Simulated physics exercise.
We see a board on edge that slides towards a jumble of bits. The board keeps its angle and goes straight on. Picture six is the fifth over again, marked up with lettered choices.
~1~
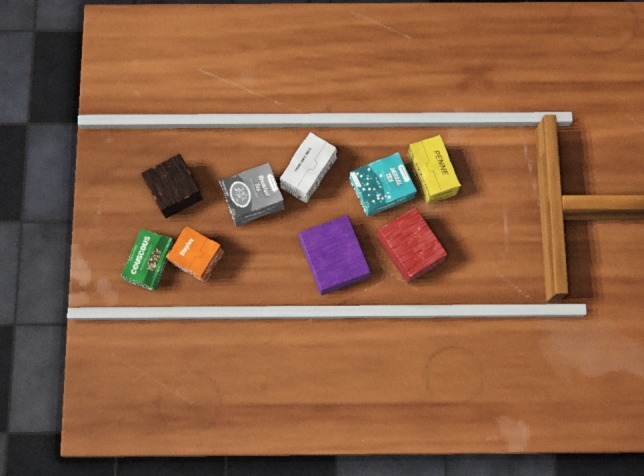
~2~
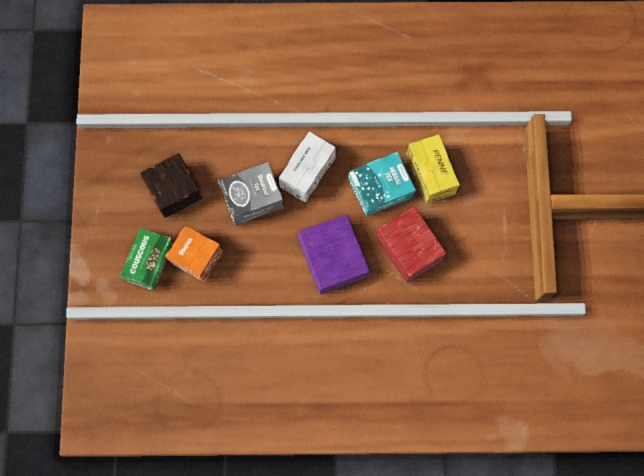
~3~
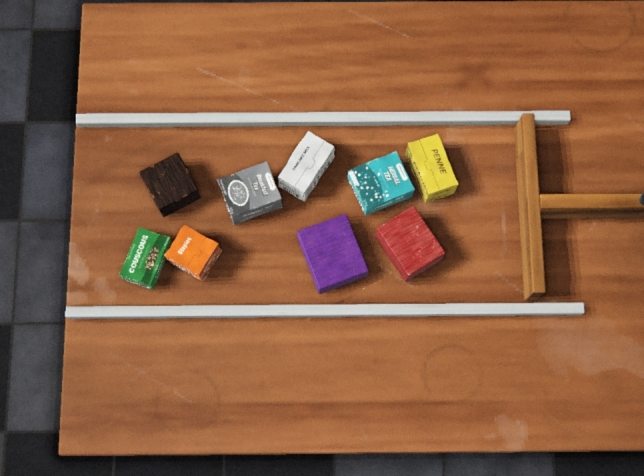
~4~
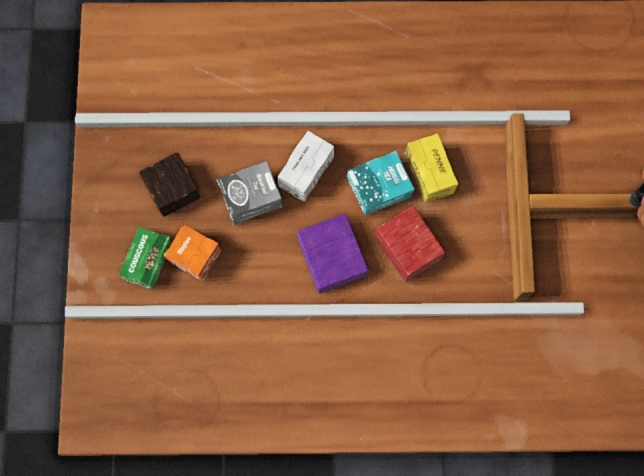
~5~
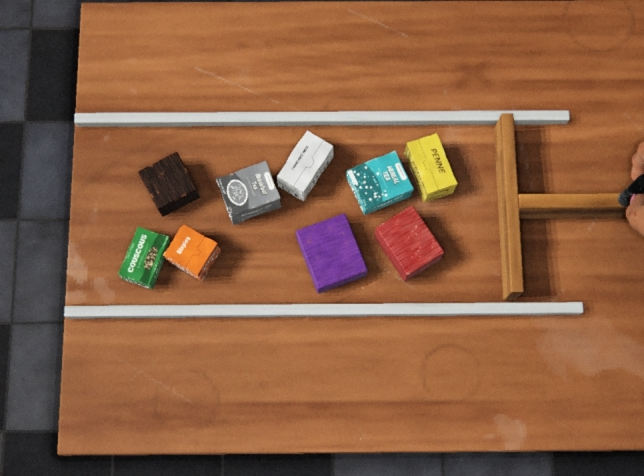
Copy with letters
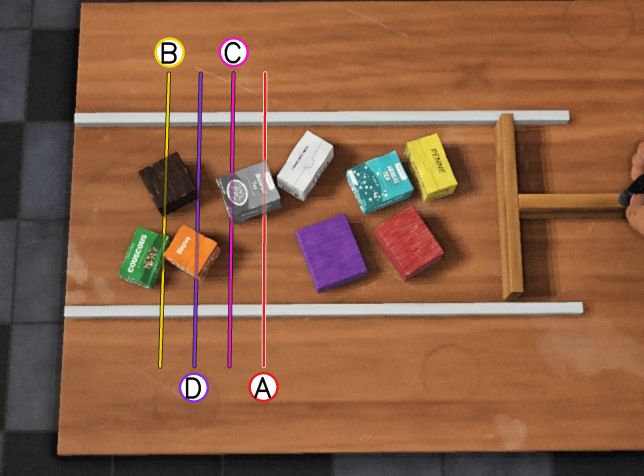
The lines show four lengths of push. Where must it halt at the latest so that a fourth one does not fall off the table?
The farthest such stop is D.
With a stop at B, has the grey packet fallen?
Yes.
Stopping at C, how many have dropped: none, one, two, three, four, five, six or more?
By then, none.
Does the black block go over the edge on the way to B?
By then, yes.
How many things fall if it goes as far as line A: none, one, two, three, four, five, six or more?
By then, none.
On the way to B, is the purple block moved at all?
Yes.
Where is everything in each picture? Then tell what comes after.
The first frame shows green packet (149, 260); turquoise packet (383, 185); board (556, 202).
The second frame shows board (545, 201); grey packet (252, 194).
The third frame shows board (534, 201); black block (171, 185).
The fourth frame shows board (523, 201); purple block (333, 254).
The fifth frame shows board (513, 201); green packet (146, 258); turquoise packet (380, 183); red block (408, 244).
On the marked copy, A at (264, 214); B at (165, 215); C at (232, 214); D at (198, 215).
Following D. Soon after the start, board (398, 201); grey packet (243, 195); white packet (286, 162).
Later, board (286, 202); green packet (122, 261); black block (127, 190).
In the end, board (199, 203); black block over the edge; green packet over the edge; two fallen.
As for the rest, A is within the limit but short; B drops five; C is within the limit but short.
